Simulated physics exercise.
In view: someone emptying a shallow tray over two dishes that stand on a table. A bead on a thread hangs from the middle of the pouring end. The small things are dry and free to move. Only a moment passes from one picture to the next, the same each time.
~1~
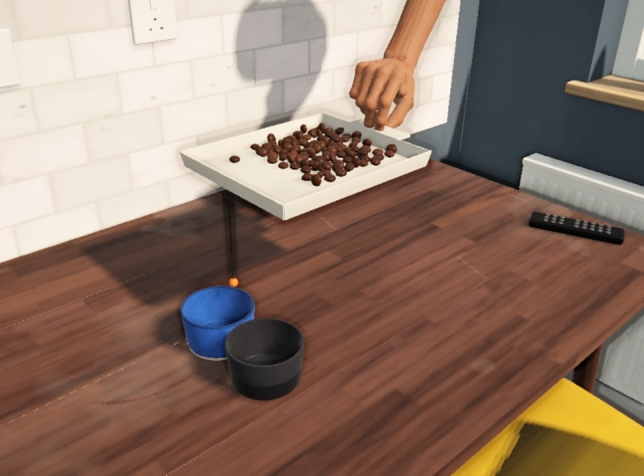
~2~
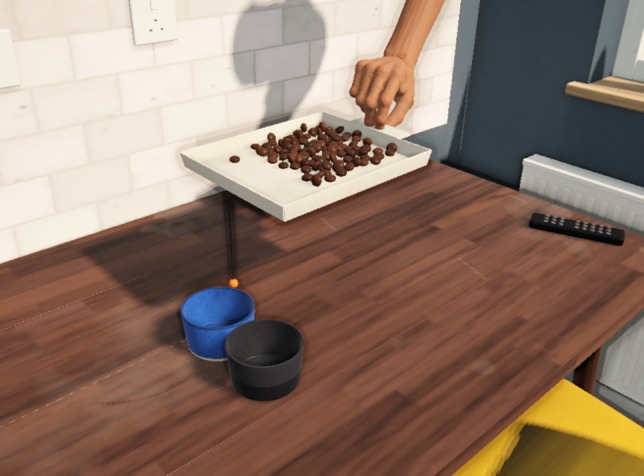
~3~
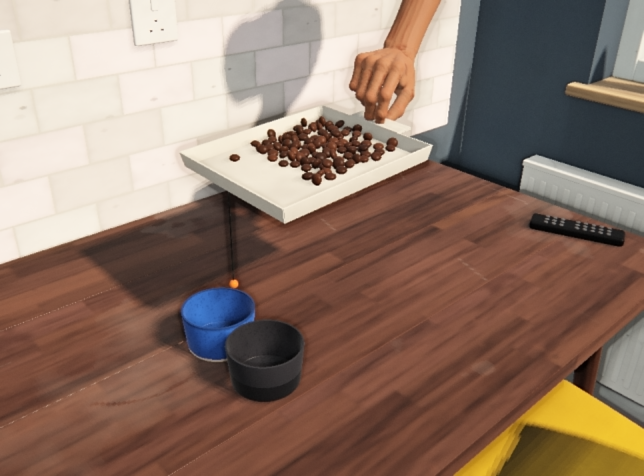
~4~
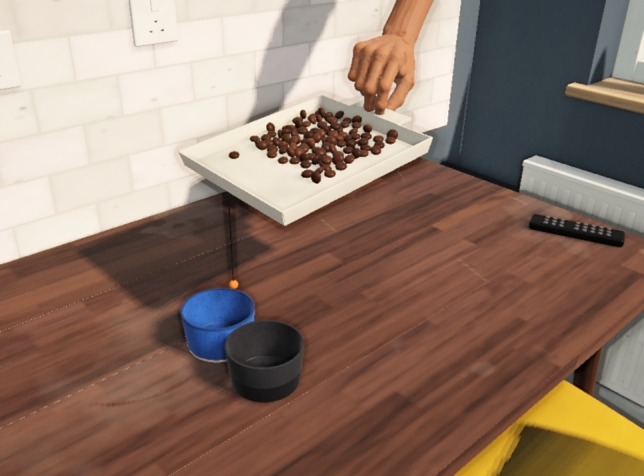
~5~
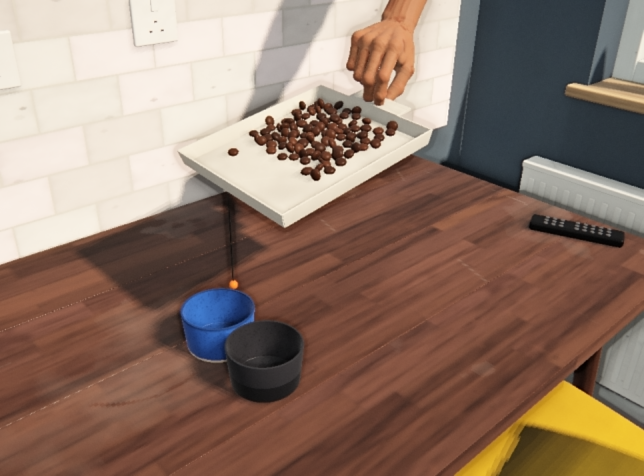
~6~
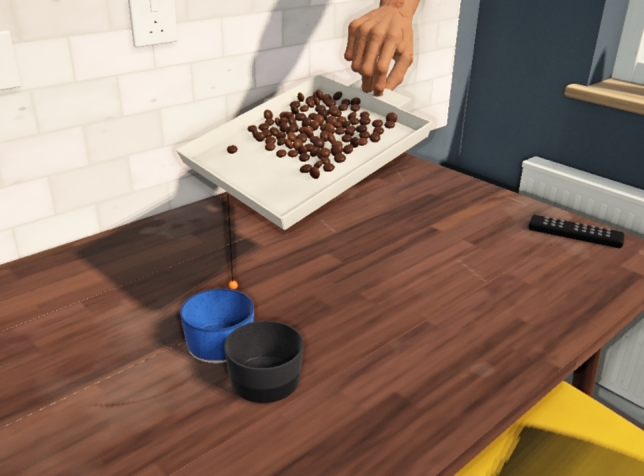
A hand behind a shallow white tray of small dark brown pieces slowly raises its far side, seen from above at an angle over a wooden table by a white brick wall. A blue dish and a black dish stand below, near an orange bead on a dark thread, with a black remote to the right. The tray tilts gradually toward the viewer, its pieces staying clustered, while the camera stays still.
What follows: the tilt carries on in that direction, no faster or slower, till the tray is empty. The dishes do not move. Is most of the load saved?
They take over half between them.
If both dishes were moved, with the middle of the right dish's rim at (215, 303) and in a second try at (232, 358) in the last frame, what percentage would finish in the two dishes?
Roughly 20 per cent, and 30 per cent.
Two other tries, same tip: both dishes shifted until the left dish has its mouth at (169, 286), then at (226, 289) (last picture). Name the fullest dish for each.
First the dish on the right, then right.
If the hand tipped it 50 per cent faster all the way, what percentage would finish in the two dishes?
Some 70 per cent.
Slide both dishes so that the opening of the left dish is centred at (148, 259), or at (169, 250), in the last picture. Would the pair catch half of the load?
In turn: Below a half; below a half.
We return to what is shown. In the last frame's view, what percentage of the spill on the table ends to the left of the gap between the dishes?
Some 80 per cent.
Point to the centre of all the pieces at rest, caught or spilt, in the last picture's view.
At about (257, 370).
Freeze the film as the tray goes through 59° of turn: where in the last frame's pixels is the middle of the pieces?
At about (257, 190).
Soon, tray tipped steeply; nearly all on the tray; a stray few in the right dish; a small part in the air.
A while on, tray tipped right over; about a third on the tray; about a quarter in the right dish; a small part in the left dish; a small part outside both; a small part in the air.
Towards the end, tray tipped past a quarter turn; about two thirds in the right dish; about a quarter in the left dish; about a quarter outside both.
Finally, tray tipped past a quarter turn; about two thirds in the right dish; about a quarter in the left dish; about a quarter outside both.
